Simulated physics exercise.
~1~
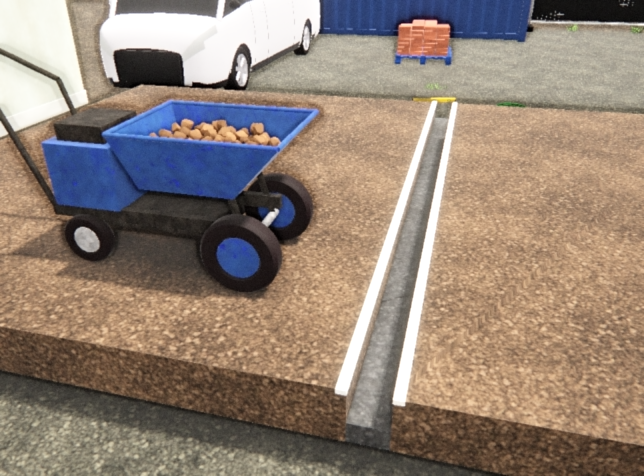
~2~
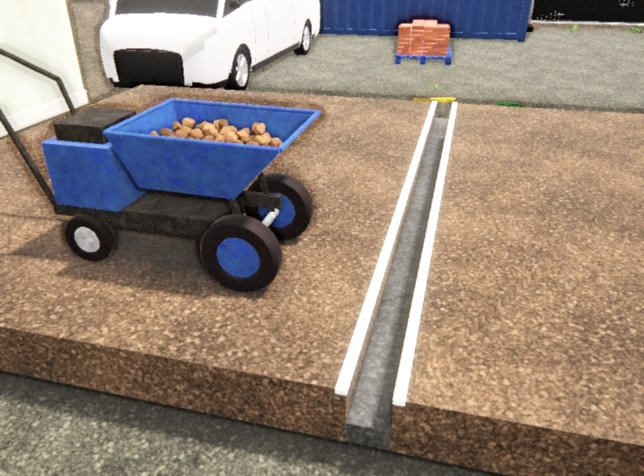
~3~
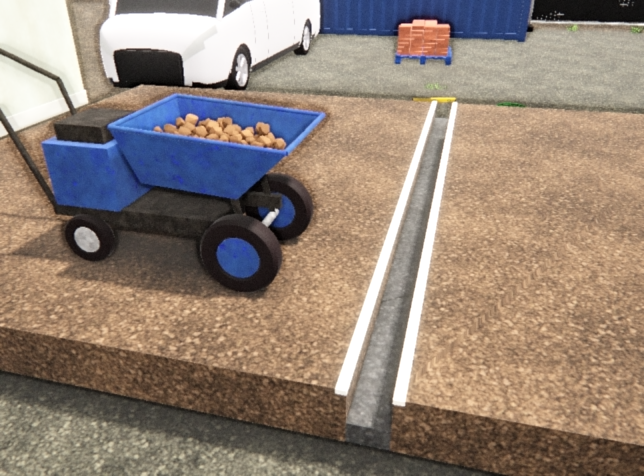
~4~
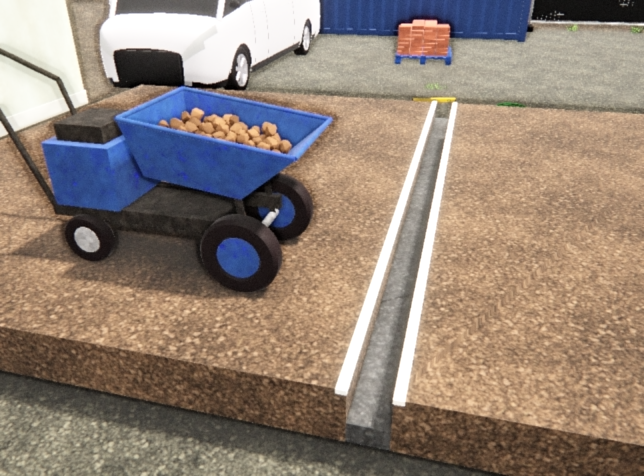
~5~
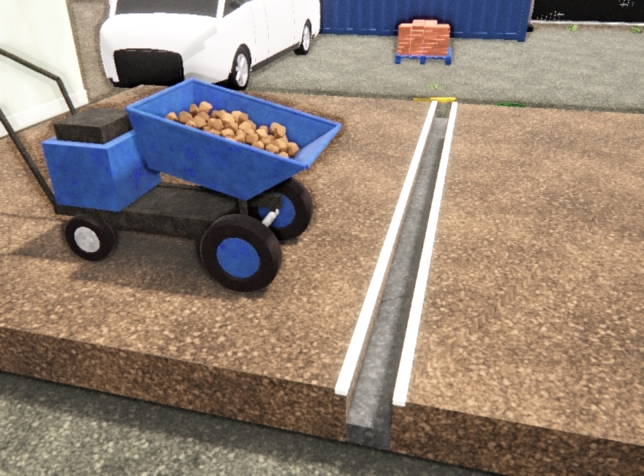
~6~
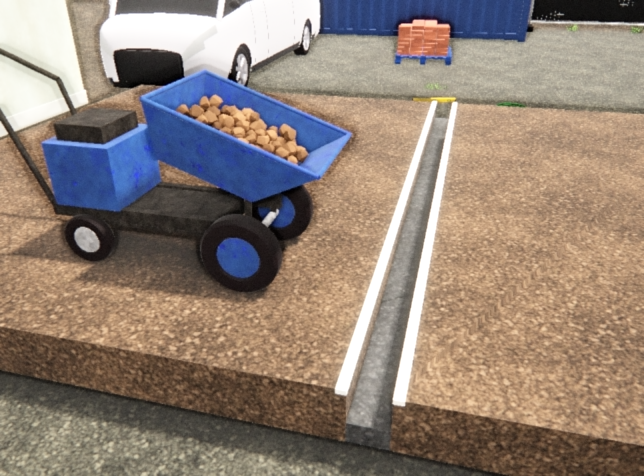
A blue power barrow loaded with brown clods stood still on a raised brown pad, left of a narrow trench, while its skip slowly tilted forward to the right, its back end rising.
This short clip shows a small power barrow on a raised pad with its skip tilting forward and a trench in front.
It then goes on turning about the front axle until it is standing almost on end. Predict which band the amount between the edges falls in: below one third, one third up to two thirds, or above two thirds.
The trench is given a third at least and two thirds at most of what is tipped.
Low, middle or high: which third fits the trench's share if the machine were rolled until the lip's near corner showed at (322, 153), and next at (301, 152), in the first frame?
First spot: Less than a third; second spot: One to two thirds.
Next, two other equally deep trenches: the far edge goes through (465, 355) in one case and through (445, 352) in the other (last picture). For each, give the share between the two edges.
Roughly 90 % first, 90 % second.
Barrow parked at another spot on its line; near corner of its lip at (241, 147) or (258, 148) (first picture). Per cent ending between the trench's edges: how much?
In order: 50 % and 60 %.
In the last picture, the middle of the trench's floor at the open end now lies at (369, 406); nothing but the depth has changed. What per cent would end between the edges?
It comes out near 40 percent.
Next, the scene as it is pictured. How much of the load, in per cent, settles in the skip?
Roughly 20 per cent.
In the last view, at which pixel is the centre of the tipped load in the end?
I'd put the middle somewhere around (402, 283).
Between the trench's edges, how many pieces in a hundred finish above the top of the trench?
My estimate would be close to 20 per cent.
Just after the last frame, skip tipped steeply; every one in the skip.
A moment on, skip tipped right over; roughly half in the skip; just a few short of the trench; roughly a third in or heaped over the trench; just a few beyond it.
Further on, skip tipped right over; roughly a quarter in the skip; about a tenth short of the trench; roughly half in or heaped over the trench; roughly a quarter beyond it.
When it is over, skip tipped right over; roughly a quarter in the skip; about a tenth short of the trench; roughly half in or heaped over the trench; roughly a quarter beyond it.
